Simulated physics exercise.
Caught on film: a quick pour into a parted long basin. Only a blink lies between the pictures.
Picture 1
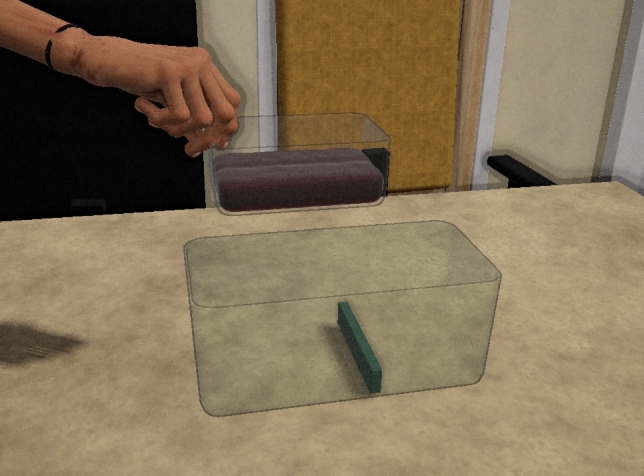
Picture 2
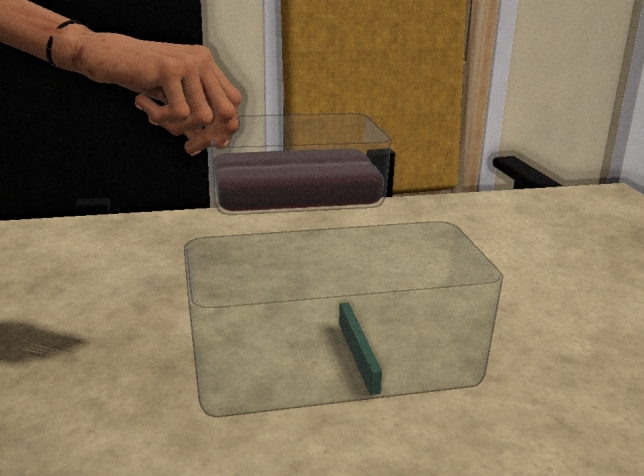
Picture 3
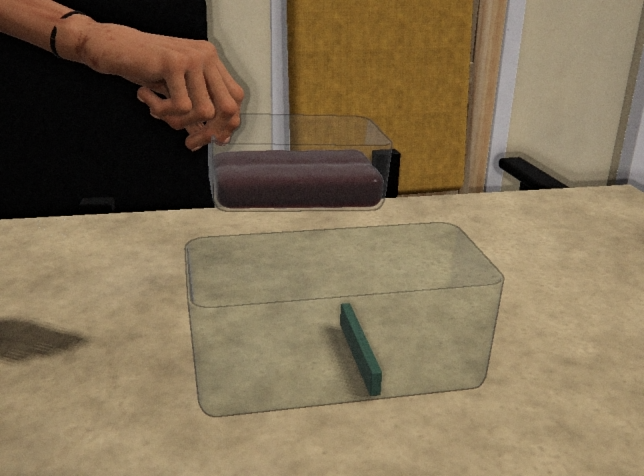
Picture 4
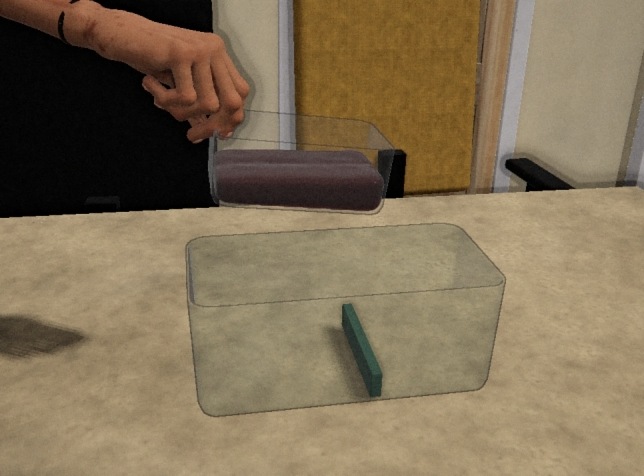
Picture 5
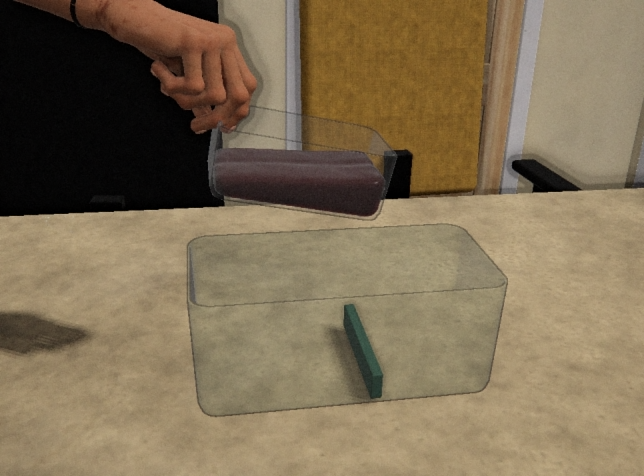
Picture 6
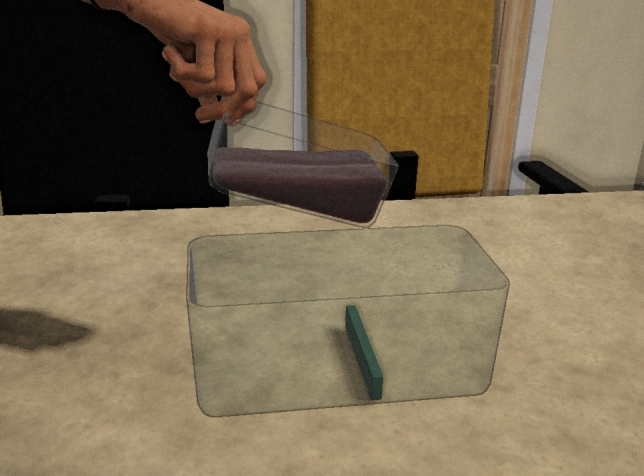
A hand held a small clear container of dark purple liquid above a long see-through basin with a low green divider, then gradually tilted the container so its right end dipped lower.
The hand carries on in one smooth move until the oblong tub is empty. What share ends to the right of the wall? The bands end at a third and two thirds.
The share right of the wall is over two thirds.
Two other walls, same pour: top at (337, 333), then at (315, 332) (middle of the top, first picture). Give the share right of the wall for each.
In turn 90 and 95 in a hundred.
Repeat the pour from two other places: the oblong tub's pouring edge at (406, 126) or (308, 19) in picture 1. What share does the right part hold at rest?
Roughly 90 per cent, and 40 per cent.
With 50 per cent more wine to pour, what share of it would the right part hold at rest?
Some 80 per cent.
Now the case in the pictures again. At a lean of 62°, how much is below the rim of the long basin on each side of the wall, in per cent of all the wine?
The left part 0 per cent, the right part 25.
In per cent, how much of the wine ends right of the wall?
About 80 per cent.
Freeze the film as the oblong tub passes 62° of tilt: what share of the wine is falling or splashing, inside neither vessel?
Some 20 per cent.
A moment on, the tilt is 62° and 56 per cent is still to pour, 0 is left of the wall and 25 right of it.
Next, the tilt is 88° and 18 per cent is still to pour, 5 is left of the wall and 72 right of it.
Then the tilt is 94° and 4 per cent is still to pour, 14 is left of the wall and 80 right of it.
Later the tilt is 94° and 1 per cent is still to pour, 17 is left of the wall and 81 right of it.
At rest 19 per cent lies left of the wall, 81 right of it and 0 outside.
